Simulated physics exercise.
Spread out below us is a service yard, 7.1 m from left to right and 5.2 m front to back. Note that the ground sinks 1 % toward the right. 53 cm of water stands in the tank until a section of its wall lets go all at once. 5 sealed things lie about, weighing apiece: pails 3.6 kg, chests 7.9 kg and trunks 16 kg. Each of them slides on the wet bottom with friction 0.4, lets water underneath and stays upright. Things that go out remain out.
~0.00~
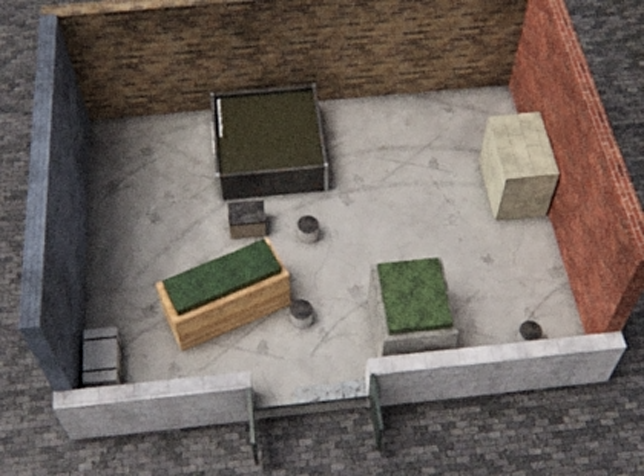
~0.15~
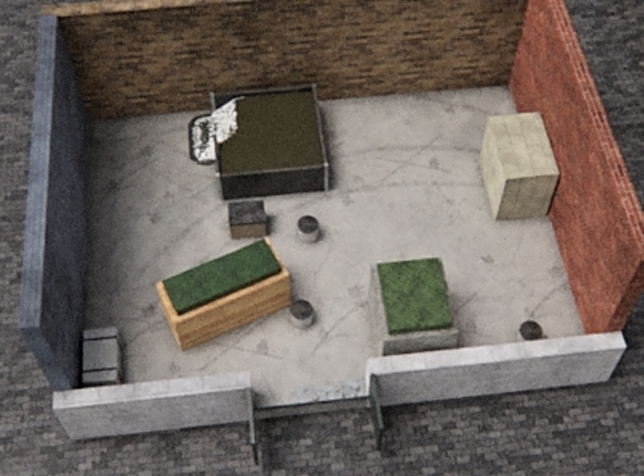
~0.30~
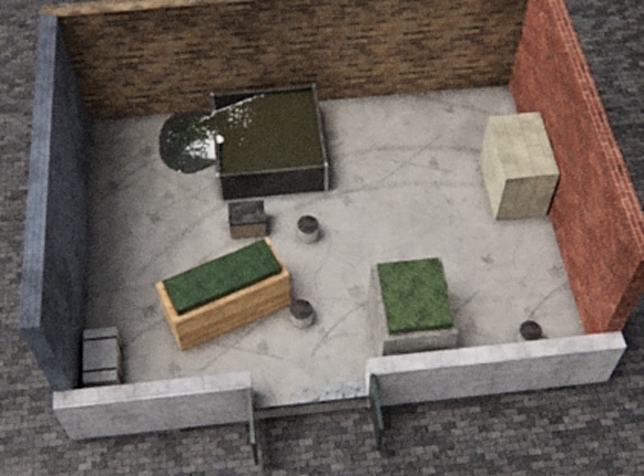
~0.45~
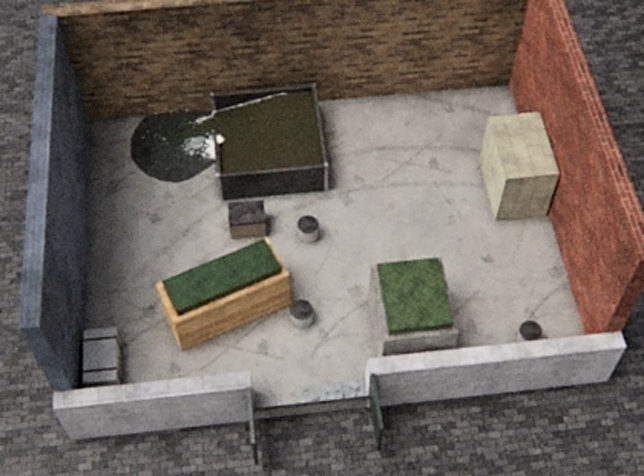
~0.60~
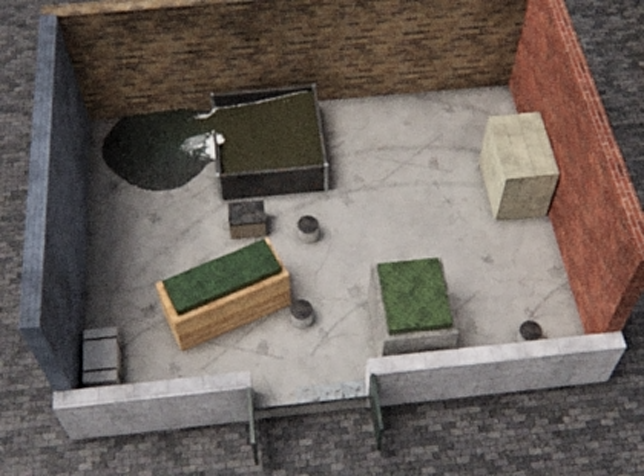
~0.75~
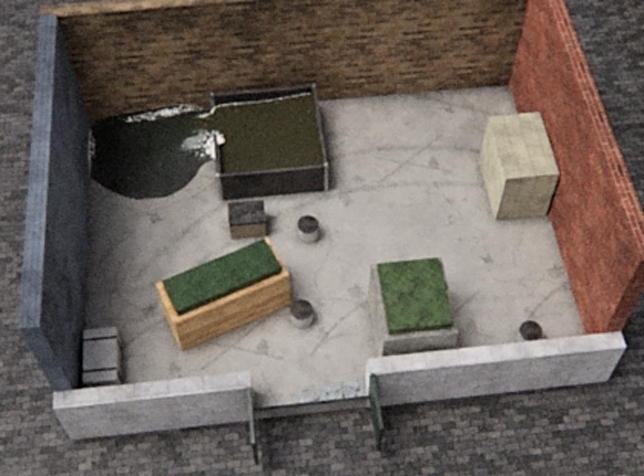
The footage shows a walled yard with crates, planters and small cylinders as dark water pours from the left side of a large tank and spreads leftward across the pale floor toward the blue wall, while the objects stay still.
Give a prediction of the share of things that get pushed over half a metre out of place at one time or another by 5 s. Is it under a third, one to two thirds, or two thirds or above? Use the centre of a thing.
It is under a third.
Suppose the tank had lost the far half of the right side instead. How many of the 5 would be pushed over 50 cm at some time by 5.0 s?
The answer would then be 0.
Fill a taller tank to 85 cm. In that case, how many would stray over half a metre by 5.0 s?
The answer would then be 2.
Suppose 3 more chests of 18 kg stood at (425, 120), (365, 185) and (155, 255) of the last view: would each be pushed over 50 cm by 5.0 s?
Answers in order are does not cross, does not cross and crosses the line.
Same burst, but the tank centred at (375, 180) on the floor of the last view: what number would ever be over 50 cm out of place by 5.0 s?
That gives 0 of them.
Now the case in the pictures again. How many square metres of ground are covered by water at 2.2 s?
Close to 8.0 m2, I'd say.
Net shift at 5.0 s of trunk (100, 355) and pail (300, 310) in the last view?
First: 30 cm. Second: 0 cm.
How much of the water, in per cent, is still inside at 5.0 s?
100 %.
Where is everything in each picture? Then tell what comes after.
The first picture shows a pail at (301, 309), on the bottom; a chest at (246, 212) rests on the ground; 2.6 m2 under water; 0 of 5 have shifted.
The second picture shows a pail at (301, 309) rests on the ground; a chest at (246, 212) rests on the ground; 3.1 m2 under water; 0 of 5 have shifted.
The third picture shows a pail at (301, 309), on the bottom; a chest at (246, 212) rests on the ground; water covers 3.6 m2; 0 of 5 have shifted.
The fourth picture shows a pail at (301, 309), on the bottom; a chest at (246, 212), on the bottom; water covers 4.3 m2; 0 of 5 have shifted.
The fifth picture shows a pail at (301, 309) rests on the ground; a chest at (246, 212), on the bottom; water covers 5.0 m2; 0 of 5 have shifted.
The sixth picture shows a pail at (301, 309) rests on the ground; a chest at (246, 212) rests on the ground; water covers 5.6 m2; 0 of 5 have shifted.
After 1.1 s 0 of 5 are over 50 cm from their spots; 0 afloat.
After 2.2 s 0 of 5 are over 50 cm from their spots; 0 afloat.
After 3.5 s 0 of 5 are over 50 cm from their spots; 1 afloat.
After 5.0 s 0 of 5 are over 50 cm from their spots, and 0 have been at some point; 1 afloat.
